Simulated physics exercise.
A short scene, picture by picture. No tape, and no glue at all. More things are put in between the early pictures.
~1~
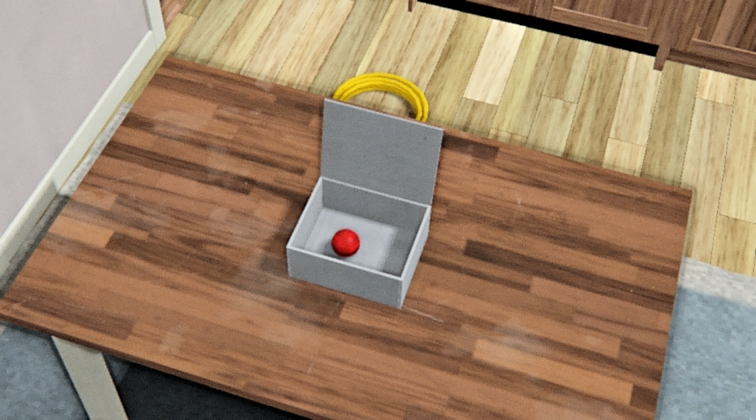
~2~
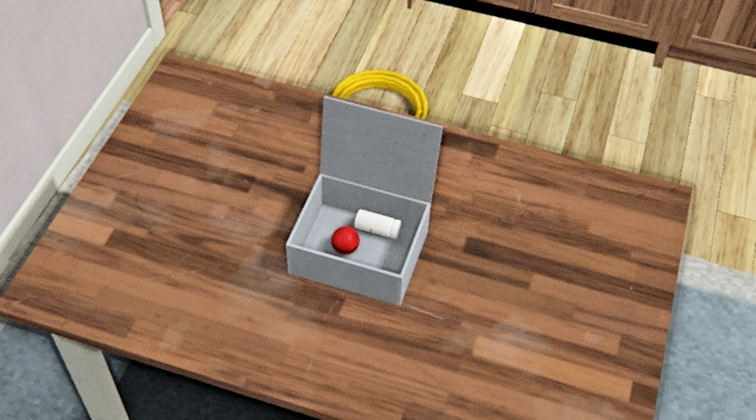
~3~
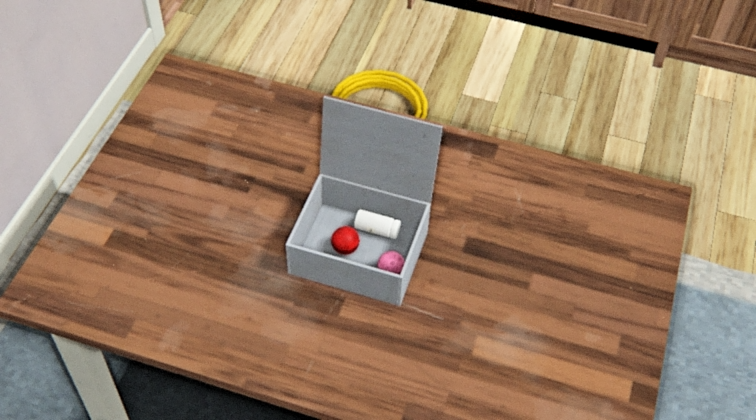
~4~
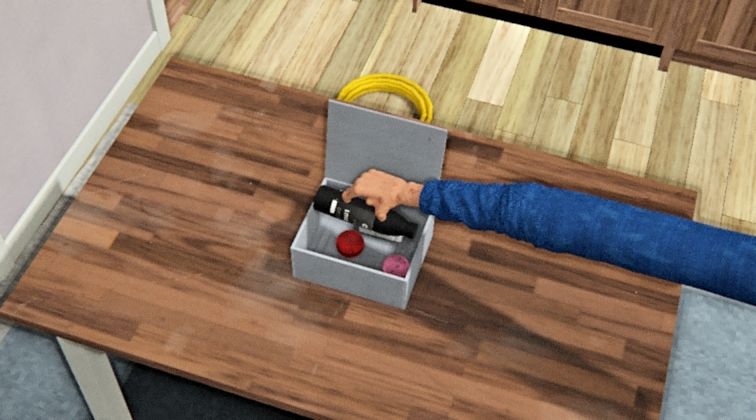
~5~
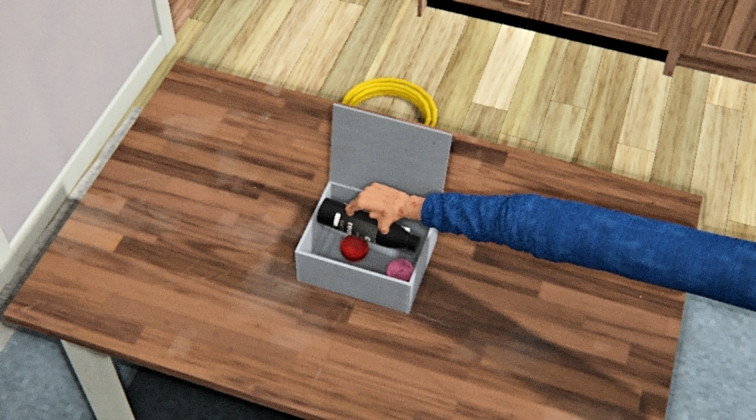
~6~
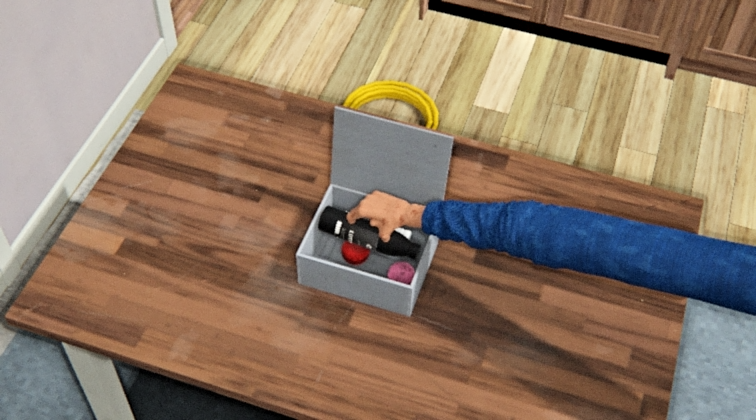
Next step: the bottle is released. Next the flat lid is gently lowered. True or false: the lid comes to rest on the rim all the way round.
True.
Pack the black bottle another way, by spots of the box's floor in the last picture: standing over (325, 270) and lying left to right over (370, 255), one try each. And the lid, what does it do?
Try one: Lid stays raised; try two: Lid goes down.
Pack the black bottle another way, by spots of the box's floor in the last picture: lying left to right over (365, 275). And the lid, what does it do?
Put it in like that and the lid gets all the way down.
Then, 0.50 s after the last picture, black bottle rolled about its own width near (375, 247); red ball rolled a little; pink ball rolled a little.
Then, 1.40 s after the last picture, lid 72° above the rim; black bottle rolled about its own width near (369, 255); red ball rolled about its own width; pink ball rolled a little.
Then, 2.10 s after the last picture, lid 22° above the rim; black bottle rolled about its own width near (369, 254); red ball rolled about its own width; pink ball rolled a little.
At rest, lid shut; moved from the start, black bottle and red ball; the other 2 in place. Seen from the same camera at the end, black bottle near (369, 254).
